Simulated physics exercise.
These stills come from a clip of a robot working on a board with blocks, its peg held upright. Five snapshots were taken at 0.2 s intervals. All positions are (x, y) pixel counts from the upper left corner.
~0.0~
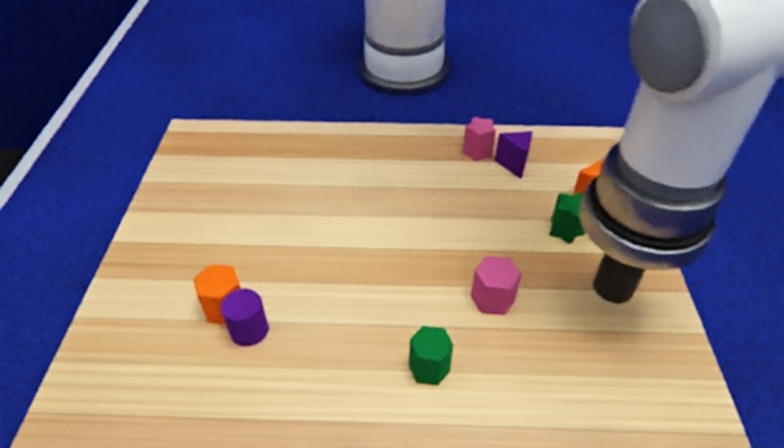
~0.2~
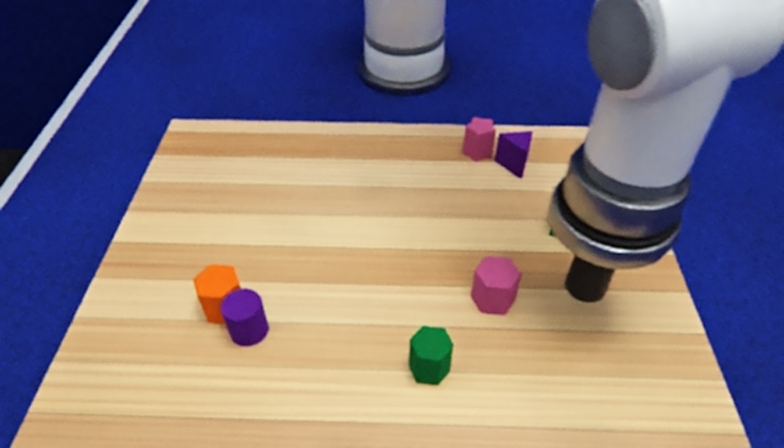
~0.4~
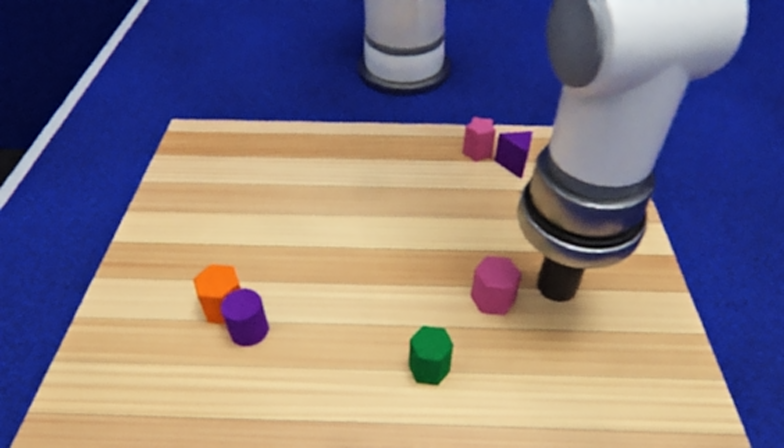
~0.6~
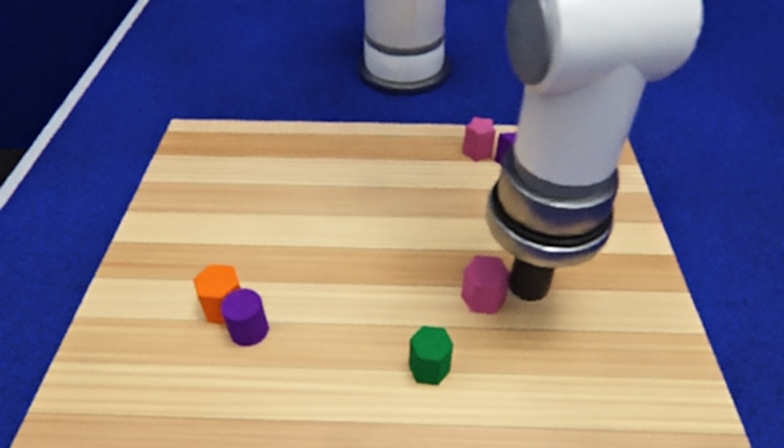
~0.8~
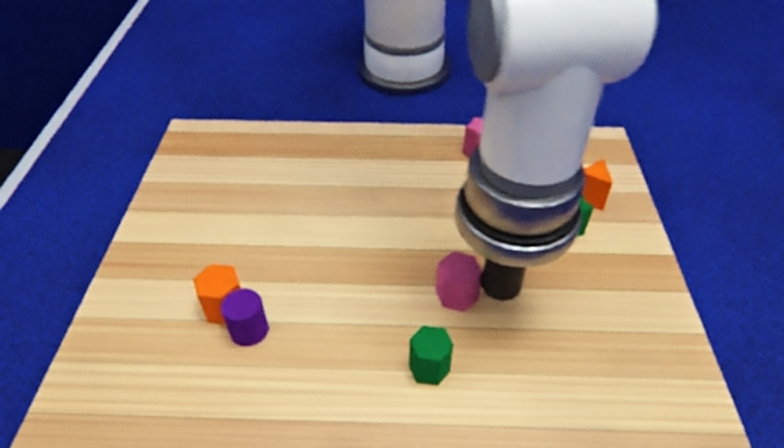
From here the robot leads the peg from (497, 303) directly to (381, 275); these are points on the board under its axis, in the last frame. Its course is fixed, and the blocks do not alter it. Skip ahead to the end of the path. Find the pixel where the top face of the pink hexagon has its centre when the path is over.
Answer: (340, 245).
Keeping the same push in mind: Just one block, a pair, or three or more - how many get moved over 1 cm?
Going by the path, one block will move.
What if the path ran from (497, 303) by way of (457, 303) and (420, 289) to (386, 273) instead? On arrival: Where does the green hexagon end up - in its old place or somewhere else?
The green hexagon is left alone.
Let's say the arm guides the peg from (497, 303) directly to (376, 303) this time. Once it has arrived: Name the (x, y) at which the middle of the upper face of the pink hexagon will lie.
I'd say the pink hexagon ends with its top centre at (378, 245).
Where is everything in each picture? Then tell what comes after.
In the first frame, tip of the peg (613, 288), middles of tops, green hexagon (432, 342), pink hexagon (498, 271).
In the second frame, peg (585, 287), nothing pushed.
In the third frame, peg (557, 287), nothing pushed.
In the fourth frame, peg (529, 286), pink hexagon (488, 270).
In the fifth frame, peg (501, 285), green hexagon (432, 342), pink hexagon (460, 267).
The first path, step by step. One third of the way, peg (458, 275); pink hexagon (417, 258).
Two thirds of the way, peg (418, 265); pink hexagon (377, 251).
At the end, peg (381, 257); green hexagon unmoved; pink hexagon (340, 245), turned 20° anticlockwise.
